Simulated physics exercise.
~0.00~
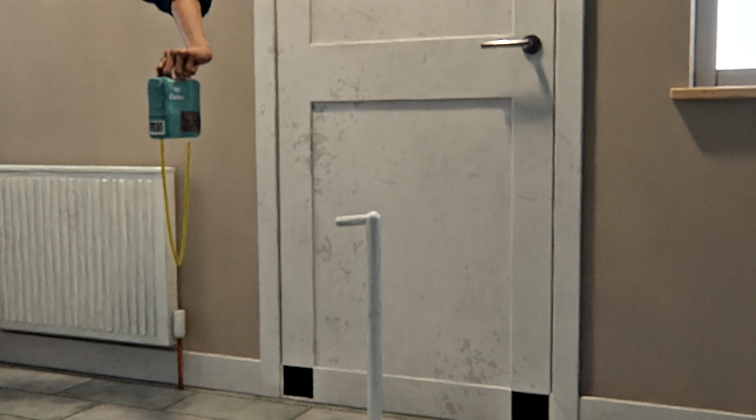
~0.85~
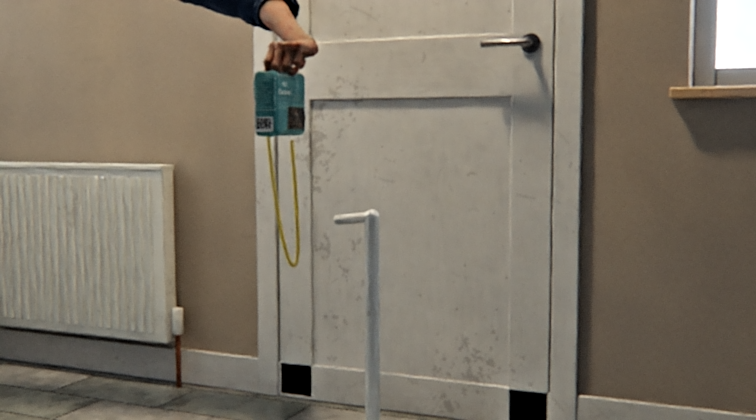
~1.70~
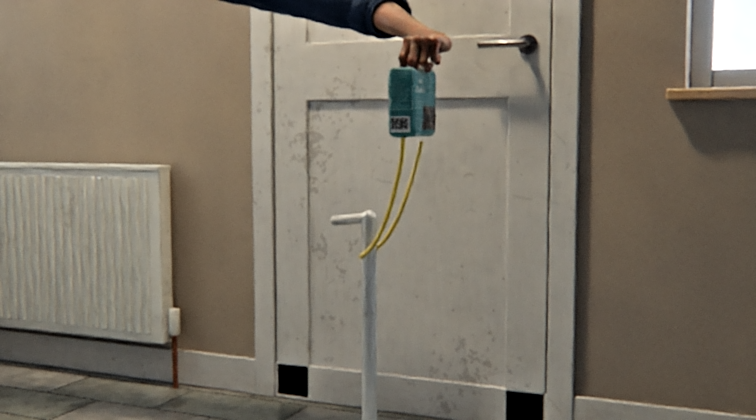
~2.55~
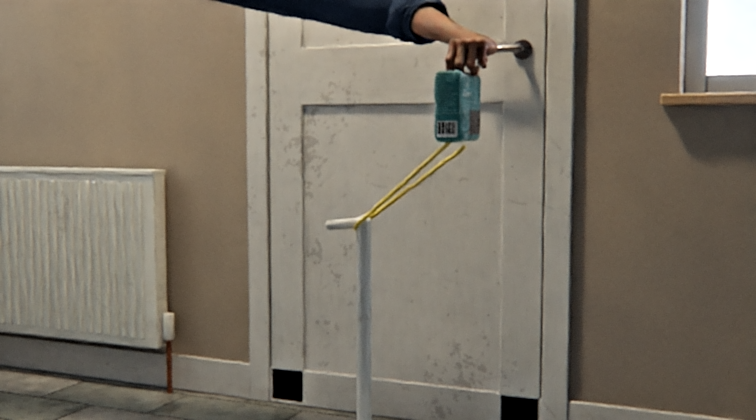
We see a hand carry a turquoise pouch with a hanging yellow loop rightward past a radiator and a white door, over a short white post with a bar at its top, until the loop catches on the post and stretches tight, with the pouch beyond it.
